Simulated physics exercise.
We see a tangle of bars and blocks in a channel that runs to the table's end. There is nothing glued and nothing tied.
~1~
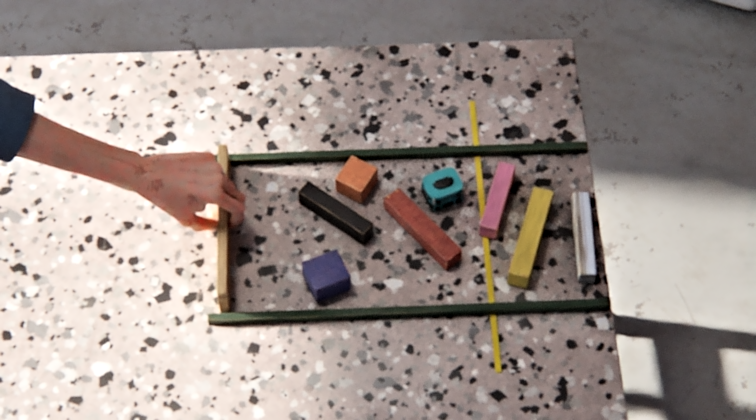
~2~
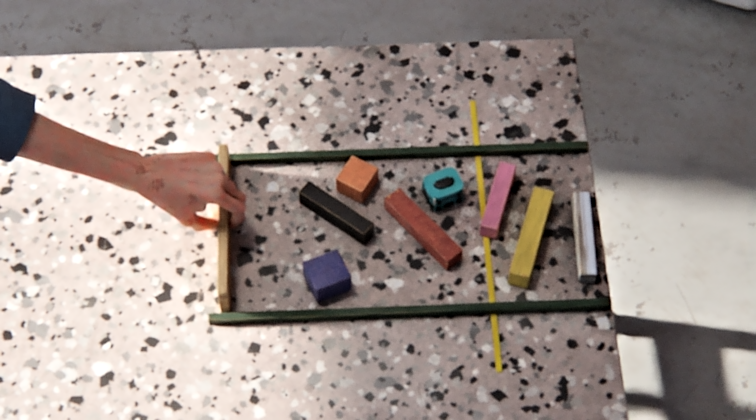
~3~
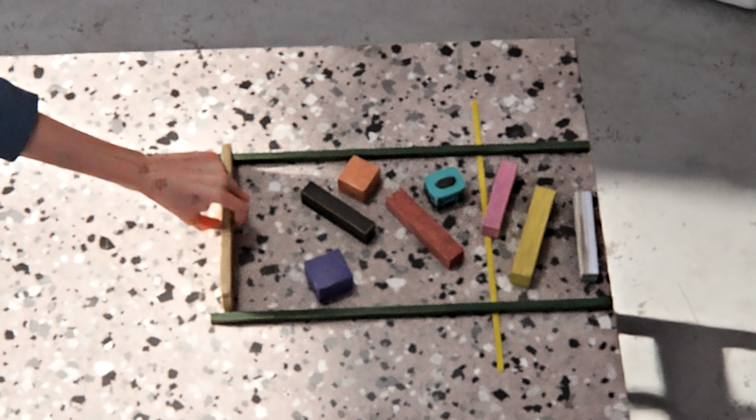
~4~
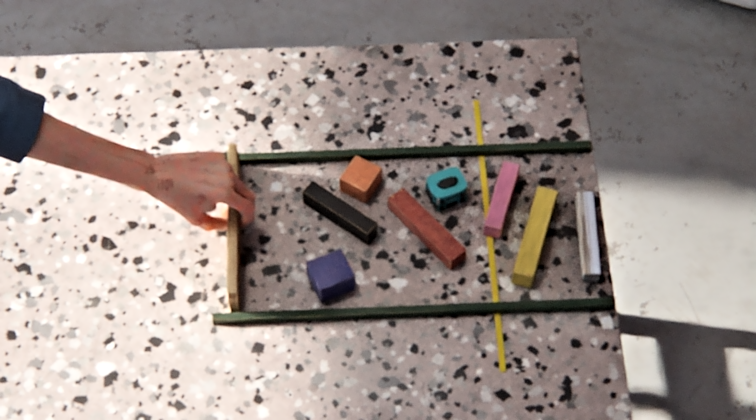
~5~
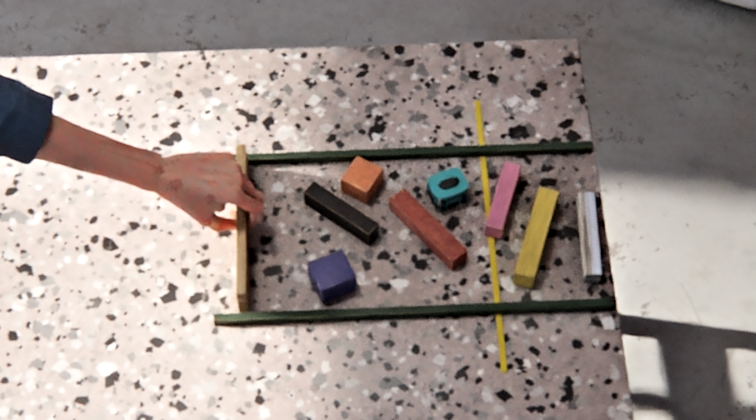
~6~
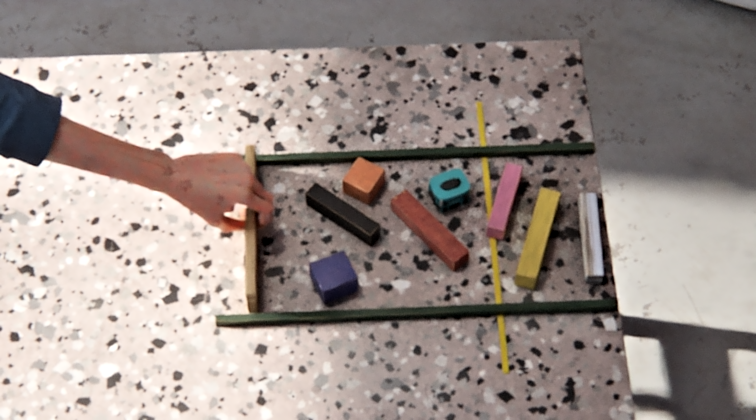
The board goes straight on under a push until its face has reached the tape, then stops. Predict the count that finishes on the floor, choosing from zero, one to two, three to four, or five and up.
I predict the tally of drops will be nothing.
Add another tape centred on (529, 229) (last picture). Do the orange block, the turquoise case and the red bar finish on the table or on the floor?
One by one: The orange block holds its spot, the turquoise case holds its spot, the red bar holds its spot.
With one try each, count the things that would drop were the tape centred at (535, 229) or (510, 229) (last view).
The counts: 2 and 0.
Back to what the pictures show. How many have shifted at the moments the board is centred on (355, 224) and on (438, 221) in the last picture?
By then 3, and later 6.
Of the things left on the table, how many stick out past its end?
Looks like 1 of them.
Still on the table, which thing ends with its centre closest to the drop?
It's the white stick.
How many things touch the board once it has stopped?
It adds up to 3.
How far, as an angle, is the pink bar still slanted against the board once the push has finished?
Angle: Around 25°.
A little later, none off yet; white stick at rest near (591, 238); yellow bar at rest near (538, 238); pink bar at rest near (504, 201).
Next, none off yet; white stick at rest near (591, 238); yellow bar moving near (544, 239); pink bar shifted a little near (535, 202).
When it is over, the number that fall off is zero.
